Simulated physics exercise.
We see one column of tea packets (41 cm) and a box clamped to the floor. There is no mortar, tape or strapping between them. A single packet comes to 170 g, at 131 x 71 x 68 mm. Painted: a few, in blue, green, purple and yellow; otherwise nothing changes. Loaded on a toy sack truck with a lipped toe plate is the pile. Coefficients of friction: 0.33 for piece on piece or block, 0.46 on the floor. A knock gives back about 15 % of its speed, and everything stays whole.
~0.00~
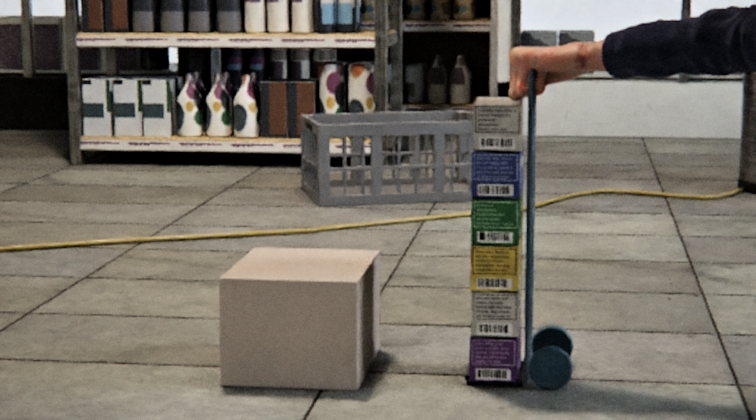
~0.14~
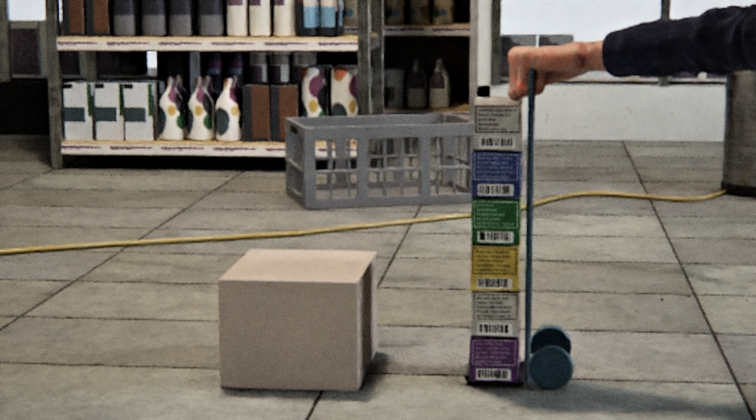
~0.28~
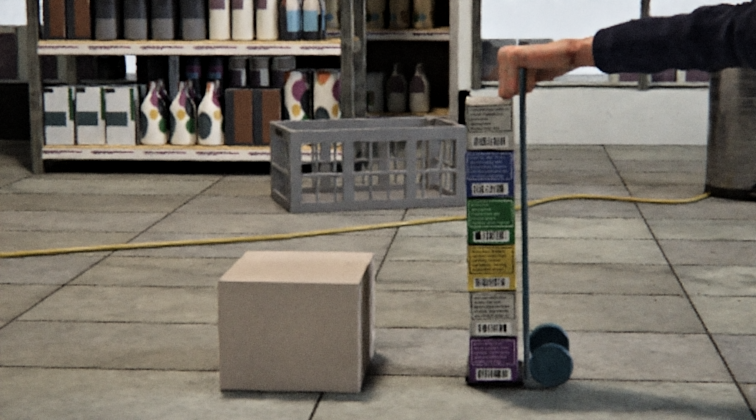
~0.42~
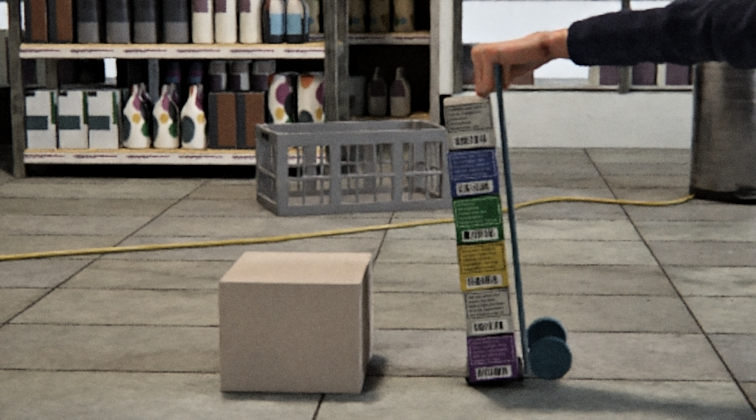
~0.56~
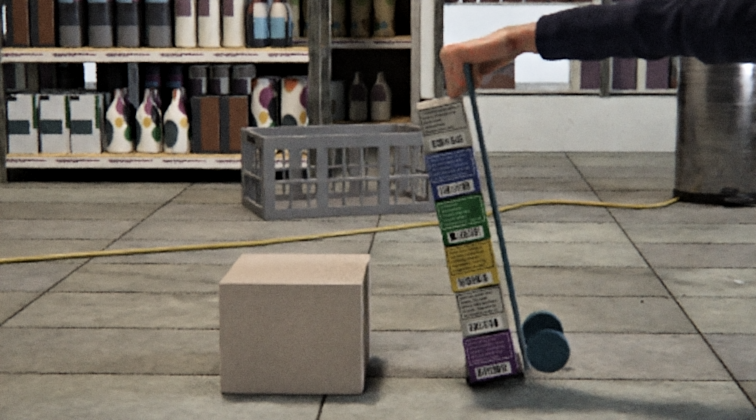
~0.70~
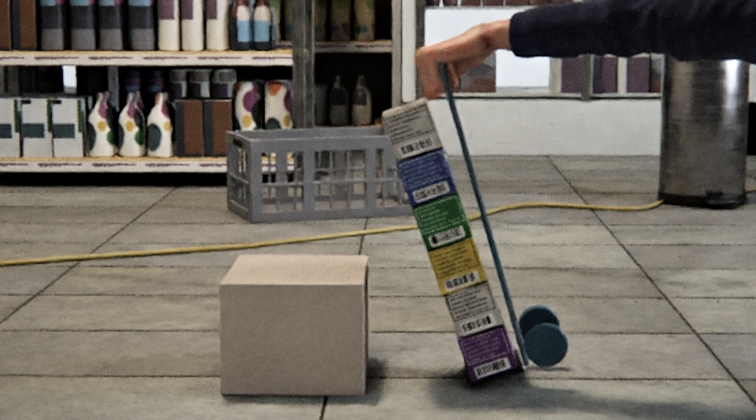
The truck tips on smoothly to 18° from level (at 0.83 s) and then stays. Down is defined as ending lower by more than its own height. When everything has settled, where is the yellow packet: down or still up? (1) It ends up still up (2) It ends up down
It ends up still up (1).
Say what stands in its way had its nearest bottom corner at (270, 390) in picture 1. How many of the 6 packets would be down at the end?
I reckon the answer is 5.
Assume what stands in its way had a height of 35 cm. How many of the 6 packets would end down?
That makes 0 in total.
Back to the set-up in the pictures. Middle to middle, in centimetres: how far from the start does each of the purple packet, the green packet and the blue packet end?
Here purple ends up 4 centimetres away, green 22 centimetres and blue 38 centimetres.
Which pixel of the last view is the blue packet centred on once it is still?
Its centre ends up near pixel (251, 246) in the last picture.
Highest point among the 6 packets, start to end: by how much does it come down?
Lower by close to 18 cm.
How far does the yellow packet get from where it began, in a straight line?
Roughly 15 cm.
After 0.78 s, none of the 6 packets down, 6 disturbed; yellow packet leaning 26°; blue packet leaning 26°.
After 0.90 s, 1 of the 6 packets down; yellow packet leaning 43°, 23 mm lower; purple packet leaning 43°.
After 1.10 s, 2 of the 6 packets down; yellow packet leaning 48°, 35 mm lower; green packet on its side.
At rest (1.9 s), 2 of the 6 packets down; yellow packet leaning 48°, 35 mm lower; green packet on its side; blue packet on its side. As the last picture would show them, middles, yellow packet near (399, 284), green packet near (353, 246).
